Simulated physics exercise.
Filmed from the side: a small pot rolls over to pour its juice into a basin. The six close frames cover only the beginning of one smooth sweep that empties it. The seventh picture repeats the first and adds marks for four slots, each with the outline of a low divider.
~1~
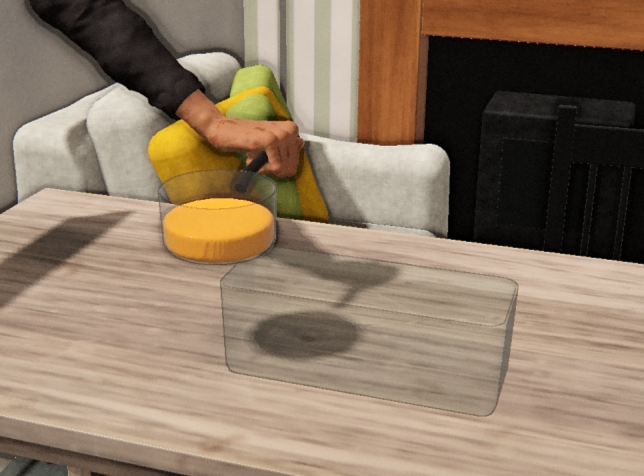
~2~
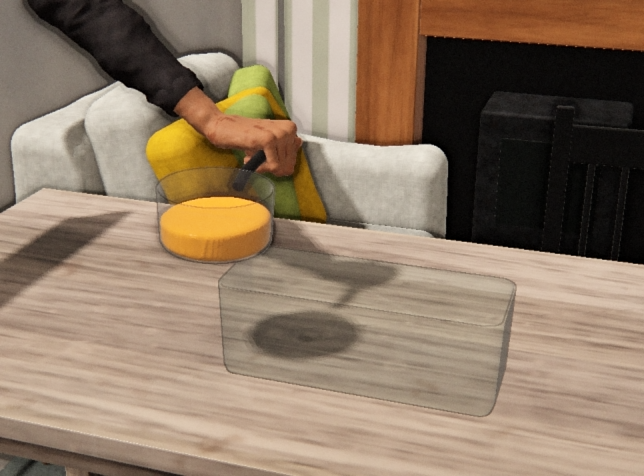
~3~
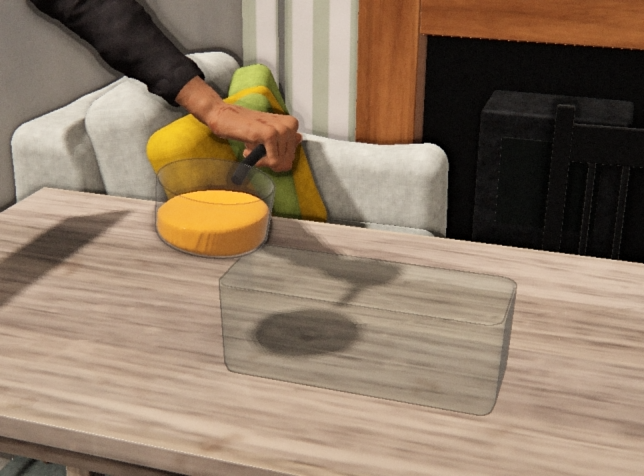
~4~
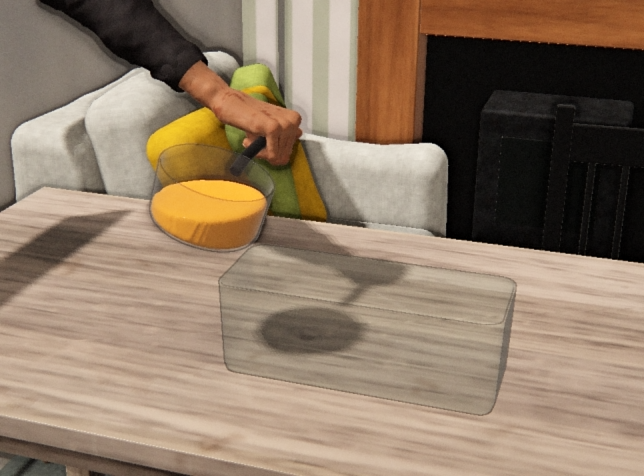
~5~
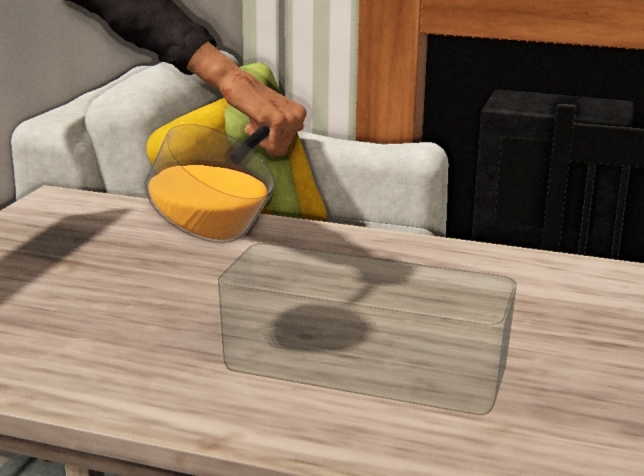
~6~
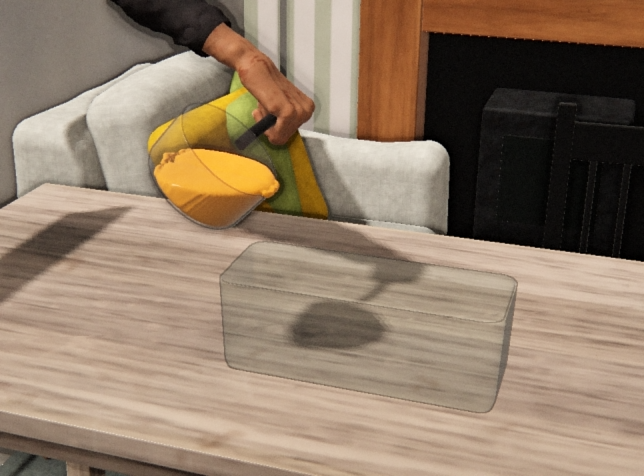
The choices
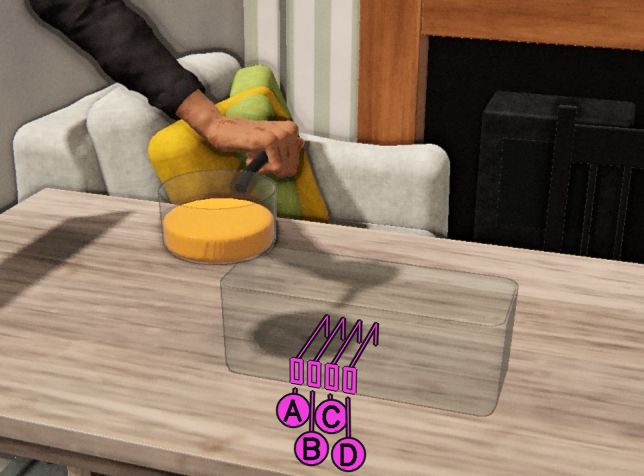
To begin with, a hand holds a clear pot of orange juice upright above a wooden table, behind an empty see-through basin. The hand then tilts the pot gradually to the right, and the juice shifts inside it. By the end, the pot leans steeply and juice bulges just over its lip.
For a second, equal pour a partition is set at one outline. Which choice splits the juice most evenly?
C works best here.
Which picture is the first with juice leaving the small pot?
Picture 6.
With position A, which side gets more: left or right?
More ends on the right.
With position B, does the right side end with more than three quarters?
Yes, it does.
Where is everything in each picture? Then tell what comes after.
Upright, lip at (271, 194); basin from (227, 367) to (496, 414); nothing has left yet.
Upright, lip at (269, 194); nothing has left yet.
Tipped about 8°, lip at (269, 193); nothing has left yet.
Tipped about 17°, lip at (269, 193); nothing has left yet.
Tipped about 29°, lip at (269, 192); nothing has left yet.
Tipped about 43°, lip at (270, 190); juice is over the lip, down to (270, 190).
On the marked copy, A at (295, 388); B at (312, 392); C at (330, 395); D at (347, 398).
With A, about 9 % ends left of the wall and 90 % right of it.
With B, about 12 % ends left of the wall and 88 % right of it.
With C, about 44 % ends left of the wall and 55 % right of it.
With D, about 85 % ends left of the wall and 14 % right of it.
